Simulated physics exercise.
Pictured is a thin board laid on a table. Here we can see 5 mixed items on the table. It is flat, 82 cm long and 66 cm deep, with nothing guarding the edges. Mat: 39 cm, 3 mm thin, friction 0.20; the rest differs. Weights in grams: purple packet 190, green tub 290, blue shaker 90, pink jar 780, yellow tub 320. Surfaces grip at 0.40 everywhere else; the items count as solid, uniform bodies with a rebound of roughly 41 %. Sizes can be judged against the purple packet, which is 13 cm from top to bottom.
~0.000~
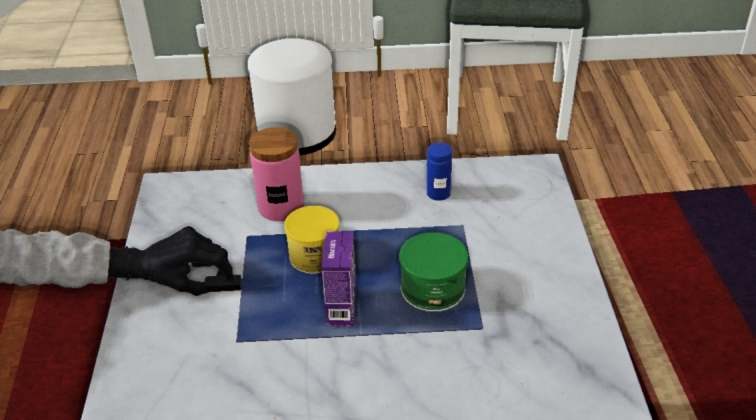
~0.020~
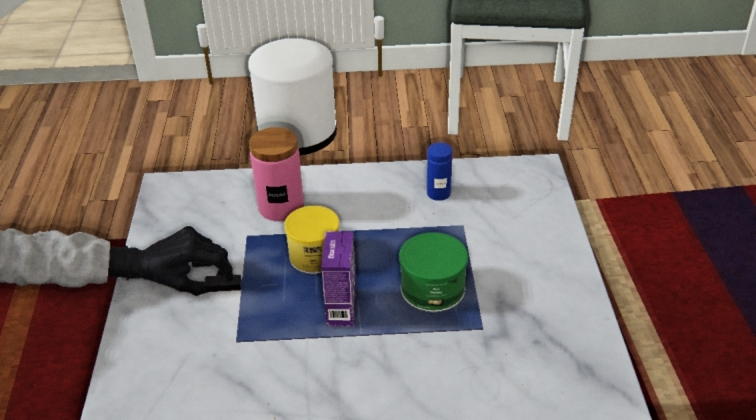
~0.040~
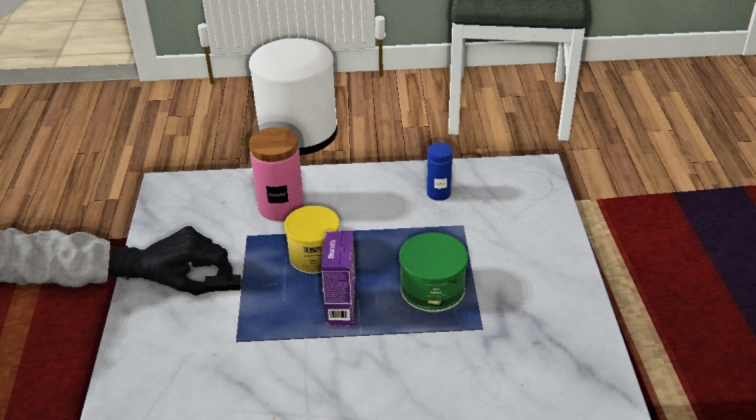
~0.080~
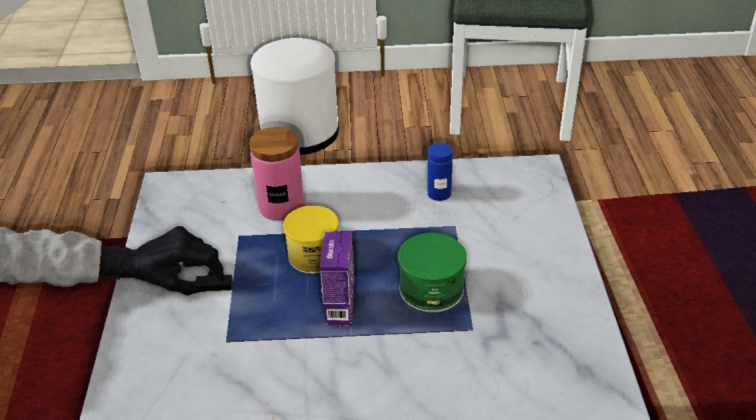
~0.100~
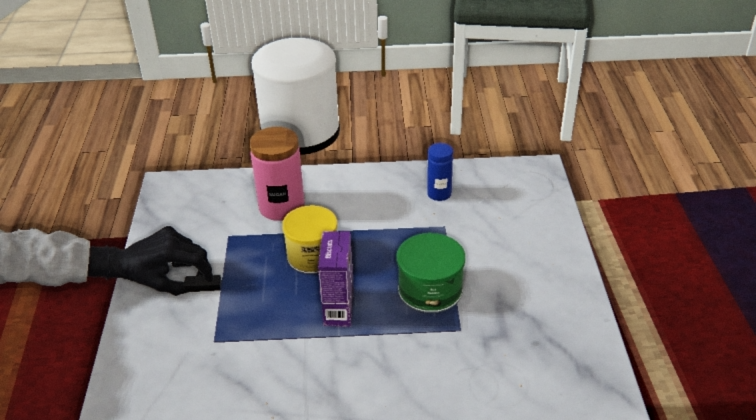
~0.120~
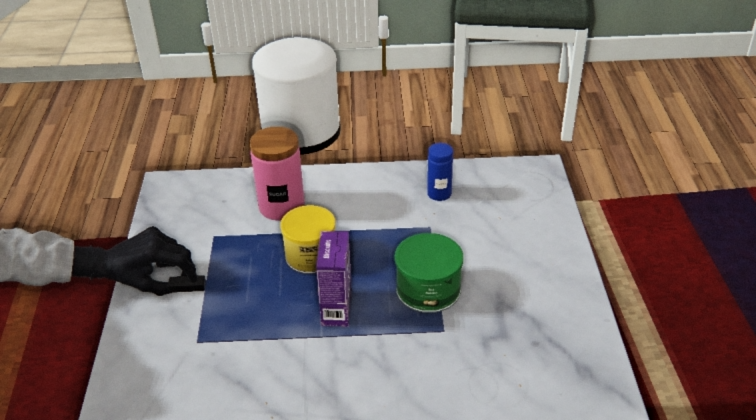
On a marble tabletop, a black-gloved hand slowly pulling a blue mat left beneath a yellow tub, purple packet and green tub.
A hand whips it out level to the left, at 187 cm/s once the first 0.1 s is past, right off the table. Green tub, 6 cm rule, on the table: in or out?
Unmoved, near enough.
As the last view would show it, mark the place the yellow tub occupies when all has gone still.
You'll see it about at (267, 243) in the last picture.
Around 0.22 s, mat out by 24 cm; green tub shifted 2 cm near (420, 274); purple packet shifted 3 cm; yellow tub shifted 3 cm.
Around 0.32 s, mat out by 43 cm; green tub shifted 2 cm near (420, 274); purple packet at 5° to upright; yellow tub shifted 7 cm.
Around 0.42 s, mat out by 62 cm; green tub shifted 2 cm near (420, 275); purple packet at 13° to upright; yellow tub shifted 8 cm.
Around 1.02 s, mat out by 88 cm; green tub shifted 2 cm near (420, 275); yellow tub shifted 8 cm; purple packet shifted 6 cm.
Finally (2.0 s), not toppled but over 6 cm from the start, purple packet and yellow tub; the other 3 still in place (within 6 cm). Final places as that camera would see them, green tub near (420, 275).
